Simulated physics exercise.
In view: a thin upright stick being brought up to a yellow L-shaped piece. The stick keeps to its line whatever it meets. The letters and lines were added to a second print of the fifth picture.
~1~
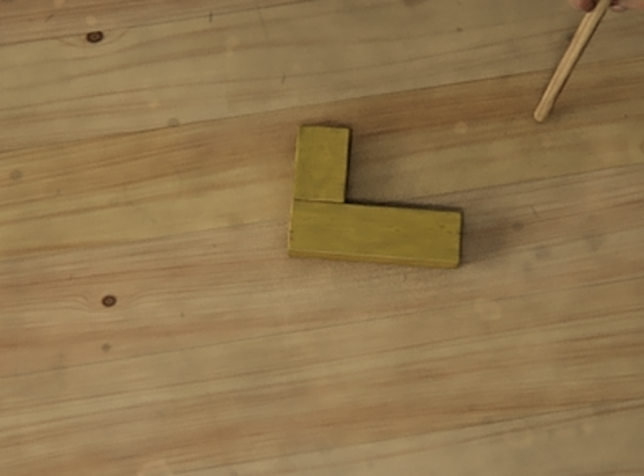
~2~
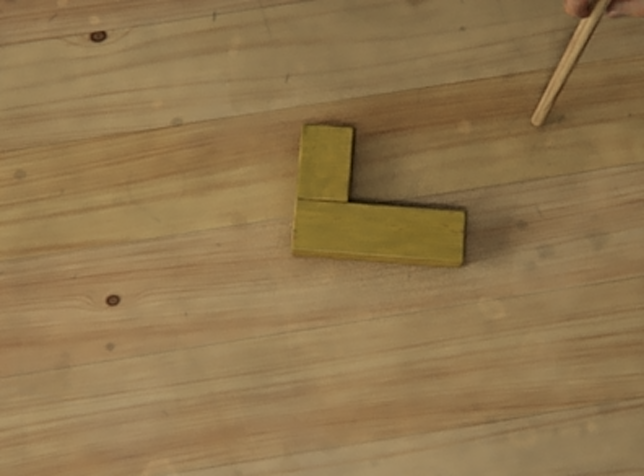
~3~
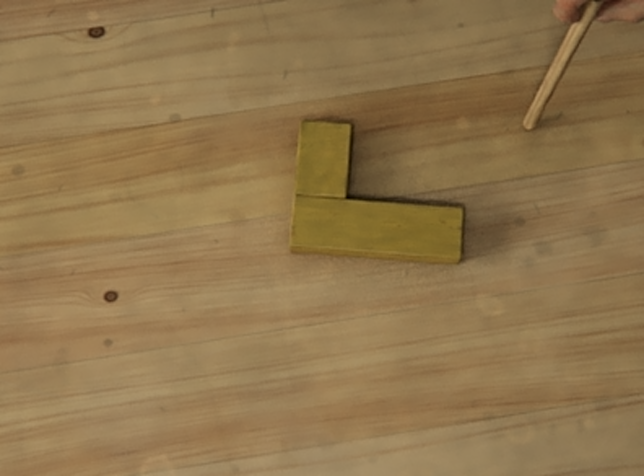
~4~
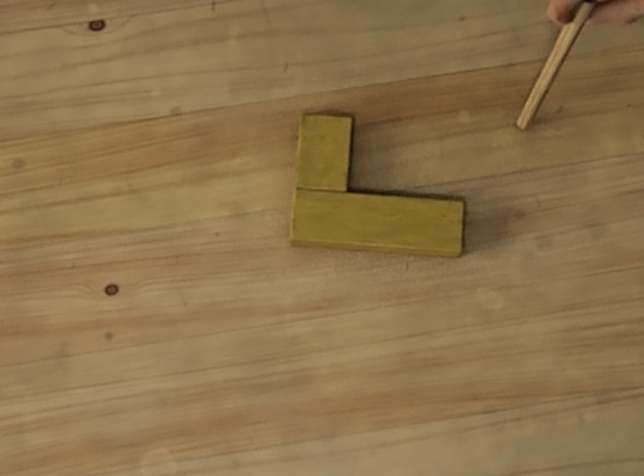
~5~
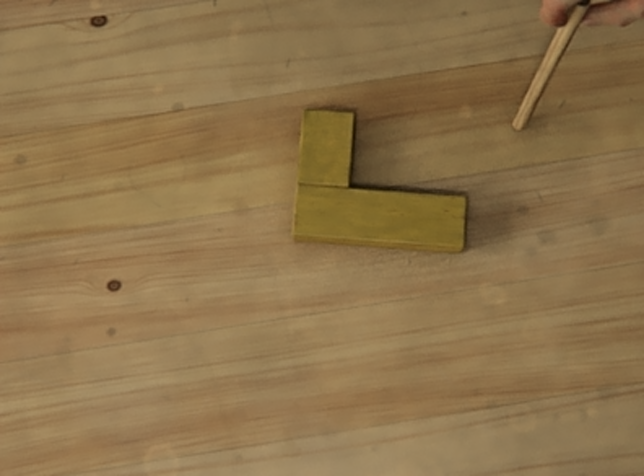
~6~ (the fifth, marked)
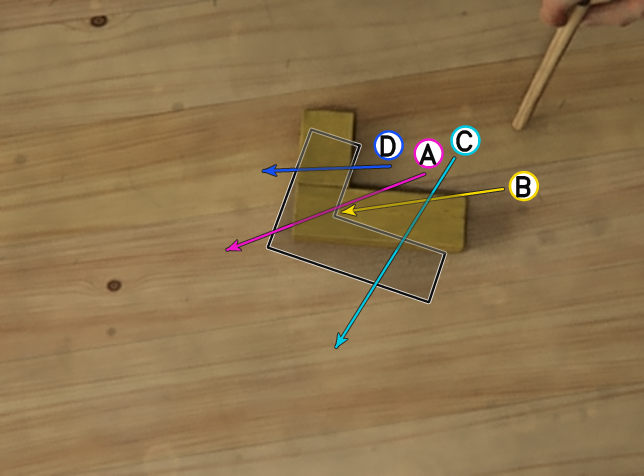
On a pale wooden surface, a hand at the upper right moved a thin wooden stick slightly left toward a yellow L-shaped piece, which stayed in place on the wood while the view shifted a little.
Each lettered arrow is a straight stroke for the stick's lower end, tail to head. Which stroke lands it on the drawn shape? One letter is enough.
B.
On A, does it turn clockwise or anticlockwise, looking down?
It turns anticlockwise.
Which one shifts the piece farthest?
Stroke A.
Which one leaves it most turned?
C.
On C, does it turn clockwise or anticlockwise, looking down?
On that stroke, clockwise.
On the copy, A from (424, 174) to (227, 250); B from (503, 189) to (343, 212); C from (454, 158) to (336, 347); D from (390, 166) to (263, 171).
On B. First, foot of the stick (445, 198), piece (379, 216).
Then, foot of the stick (386, 207), piece (370, 228).
Finally, foot of the stick (343, 213), piece (355, 244); it fills the outline.
By contrast, A leaves the piece out of the outline, at (262, 263); C leaves the piece out of the outline, at (298, 275); D leaves the piece out of the outline, at (321, 192).
